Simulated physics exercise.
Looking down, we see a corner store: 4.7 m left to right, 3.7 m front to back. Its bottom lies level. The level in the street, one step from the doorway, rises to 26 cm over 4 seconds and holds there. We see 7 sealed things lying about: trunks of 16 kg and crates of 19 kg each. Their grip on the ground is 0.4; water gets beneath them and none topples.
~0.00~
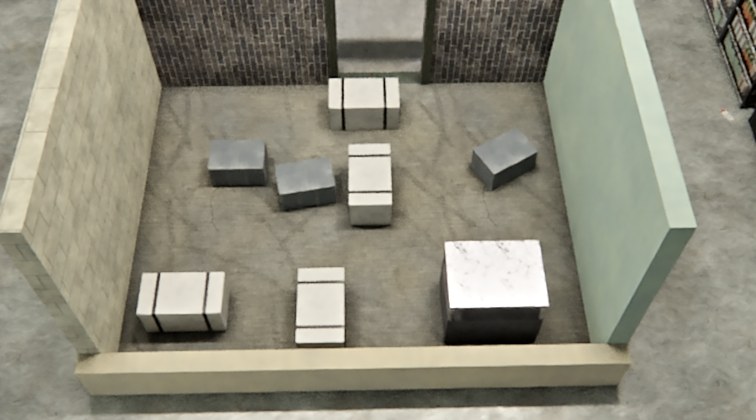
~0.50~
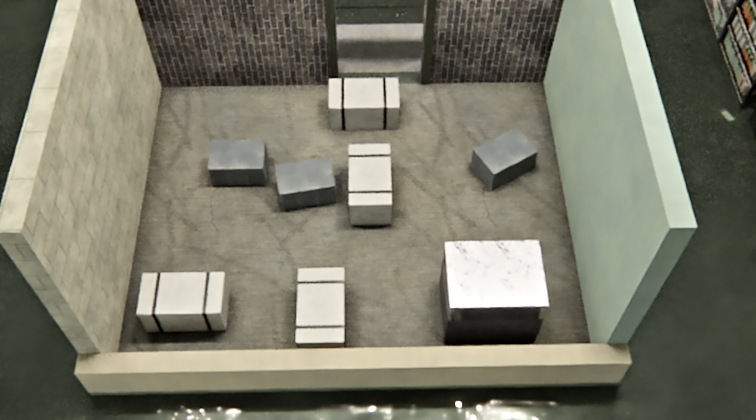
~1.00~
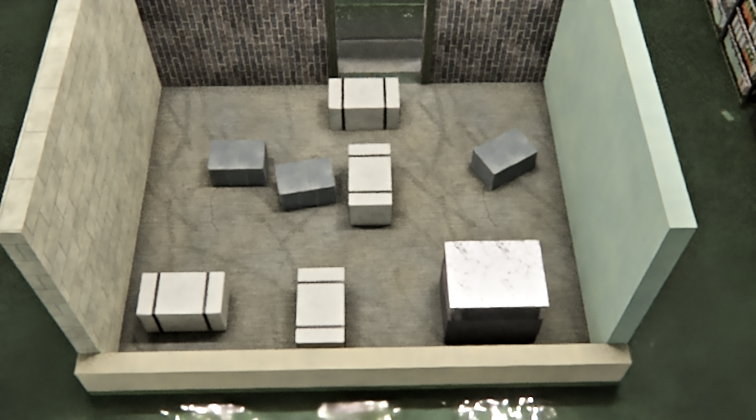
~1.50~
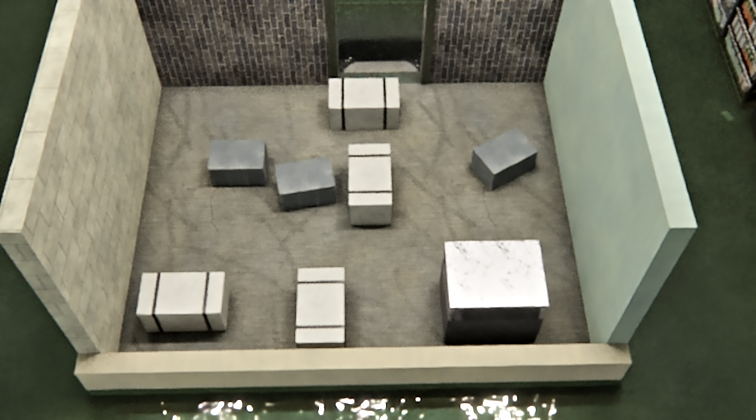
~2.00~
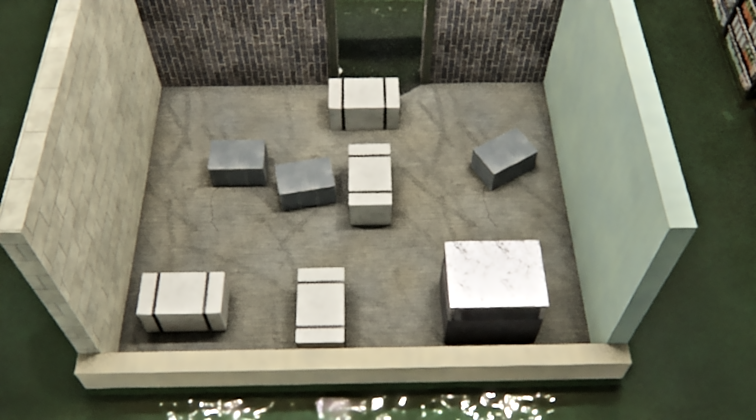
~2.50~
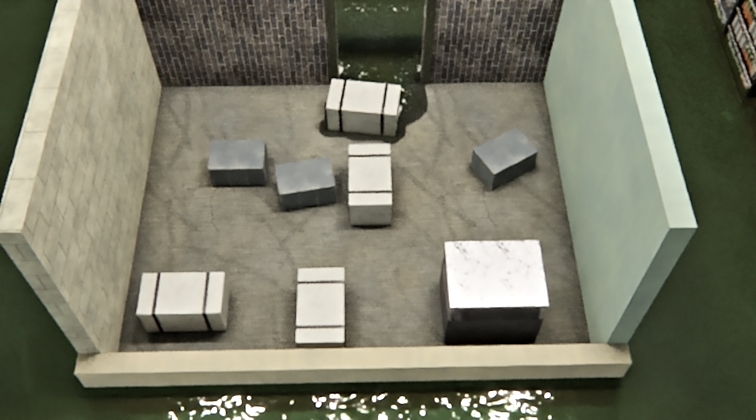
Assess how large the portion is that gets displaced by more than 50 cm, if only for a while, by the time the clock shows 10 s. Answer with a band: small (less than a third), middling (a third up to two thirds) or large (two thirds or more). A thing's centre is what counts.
Middling.
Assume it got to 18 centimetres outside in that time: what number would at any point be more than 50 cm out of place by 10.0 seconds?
The count would be 3.
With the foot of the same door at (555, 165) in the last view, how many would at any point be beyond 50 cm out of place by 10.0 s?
5.
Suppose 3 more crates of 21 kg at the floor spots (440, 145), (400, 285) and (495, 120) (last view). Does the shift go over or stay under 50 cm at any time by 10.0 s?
First one crosses the line, second one crosses the line, third one stays inside the line.
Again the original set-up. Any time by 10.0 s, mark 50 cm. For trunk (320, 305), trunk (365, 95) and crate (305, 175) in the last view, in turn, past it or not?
First farther, then farther, then farther.
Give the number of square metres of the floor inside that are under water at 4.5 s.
Somewhere about 7.5 m2, give or take.
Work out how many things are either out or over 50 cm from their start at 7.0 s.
By that point, 3.
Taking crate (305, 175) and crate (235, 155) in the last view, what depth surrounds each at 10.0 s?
Depths: Near 12 cm, then near 6 cm.
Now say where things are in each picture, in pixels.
A trunk at (364, 93), on the bottom; a crate at (506, 150), on the bottom; 0.0 m2 under water; 0 of 7 have shifted, in the first picture.
A trunk at (364, 93) rests on the ground; a crate at (506, 150), on the bottom; water covers 0.0 m2; 0 of 7 have shifted, in the second picture.
A trunk at (364, 93) rests on the ground; a crate at (506, 150), on the bottom; water covers 0.0 m2; 0 of 7 have shifted, in the third picture.
A trunk at (364, 93), on the bottom; a crate at (506, 150), on the bottom; 0.0 m2 under water; 0 of 7 have shifted, in the fourth picture.
A trunk at (364, 93), on the bottom; a crate at (506, 150), on the bottom; water covers 0.1 m2; 0 of 7 have shifted, in the fifth picture.
A trunk at (364, 97) rests on the ground, 6 cm from its start; a crate at (506, 150), on the bottom; 0.5 m2 under water; 1 of 7 have shifted, in the sixth picture.
After 3.5 s 1 of 7 are over 50 cm from their spots; 0 afloat.
After 4.5 s 1 of 7 are over 50 cm from their spots; 1 afloat.
After 7.0 s 3 of 7 are over 50 cm from their spots; 3 afloat.
After 10.0 s 4 of 7 are over 50 cm from their spots, and 4 have been at some point; 5 afloat.
